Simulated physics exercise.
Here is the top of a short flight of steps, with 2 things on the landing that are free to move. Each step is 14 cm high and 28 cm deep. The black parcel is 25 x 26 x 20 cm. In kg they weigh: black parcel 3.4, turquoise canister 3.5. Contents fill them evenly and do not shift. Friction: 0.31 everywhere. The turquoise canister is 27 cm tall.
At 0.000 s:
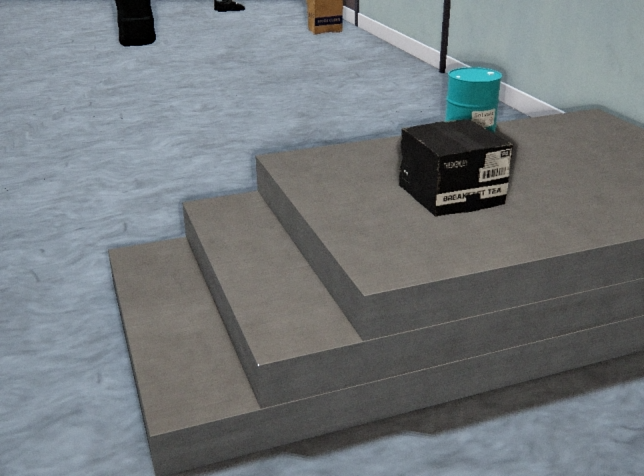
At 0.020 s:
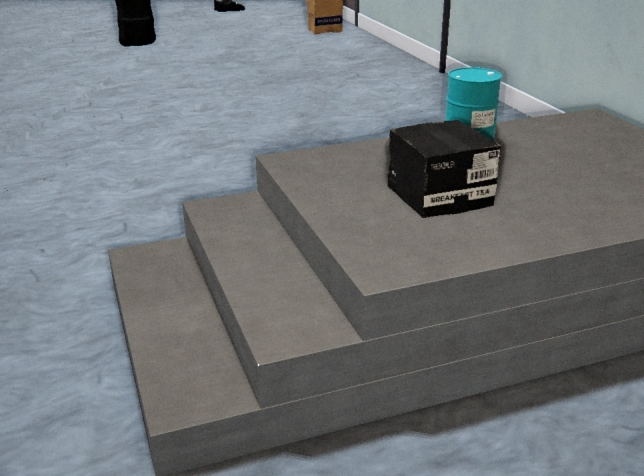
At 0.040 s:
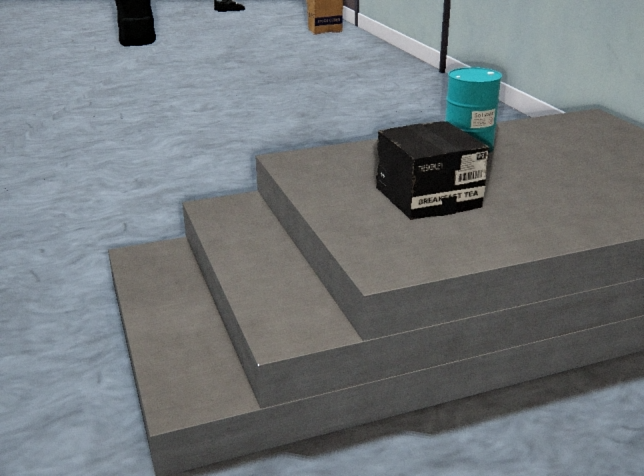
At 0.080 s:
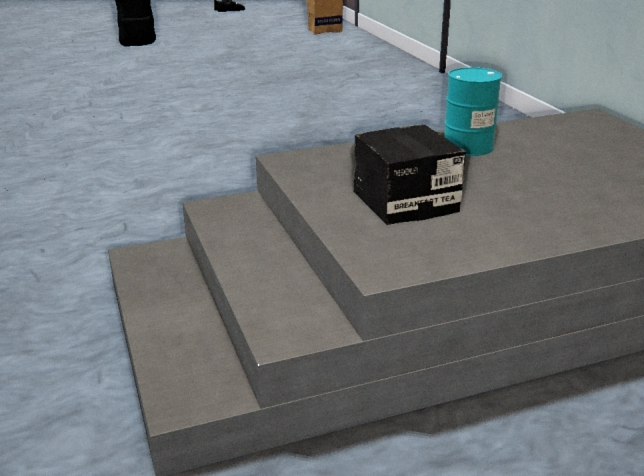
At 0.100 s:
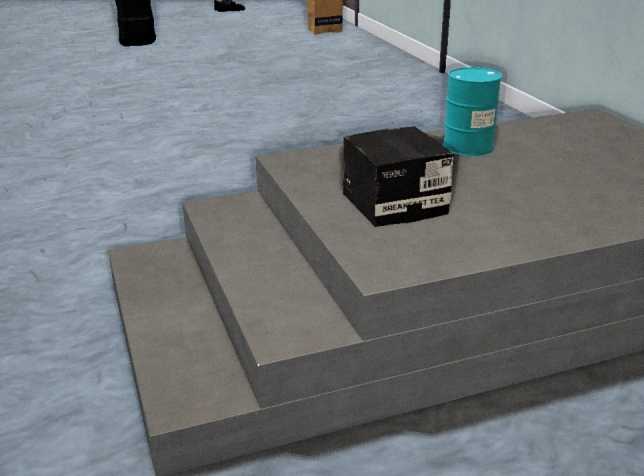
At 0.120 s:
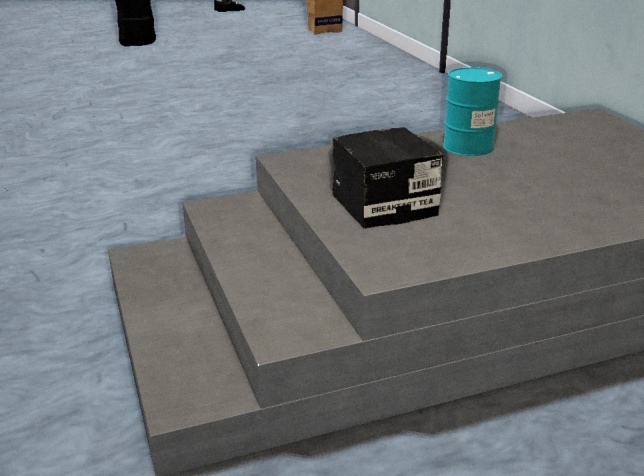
On a grey stepped platform, a black parcel slides left, away from a turquoise canister.
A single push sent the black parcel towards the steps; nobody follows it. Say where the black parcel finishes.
It ends down on the lower floor.
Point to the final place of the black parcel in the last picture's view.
Near (51, 362).
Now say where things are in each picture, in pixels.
Edge 49 cm ahead; black parcel (453, 166); turquoise canister (472, 111), in the first picture.
Edge 45 cm ahead; black parcel (441, 167); turquoise canister (472, 111), in the second picture.
Edge 41 cm ahead; black parcel (430, 169); turquoise canister (472, 111), in the third picture.
Edge 33 cm ahead; black parcel (407, 173); turquoise canister (472, 111), in the fourth picture.
Edge 29 cm ahead; black parcel (396, 175); turquoise canister (472, 111), in the fifth picture.
Edge 26 cm ahead; black parcel (385, 176); turquoise canister (472, 111), in the sixth picture.
After 0.32 s, 3 cm past the top edge and 0 cm lower; black parcel near (294, 191).
After 0.62 s, 30 cm past the top edge and 14 cm lower; black parcel near (208, 248).
After 0.92 s, 47 cm past the top edge and 23 cm lower; black parcel near (151, 285).
After 1.22 s, 67 cm past the top edge and 31 cm lower; black parcel near (86, 323).
At rest (1.8 s), 78 cm past the top edge and 42 cm lower; turquoise canister in place, give or take 12 cm. Seen from the same camera at the end, black parcel near (51, 362).
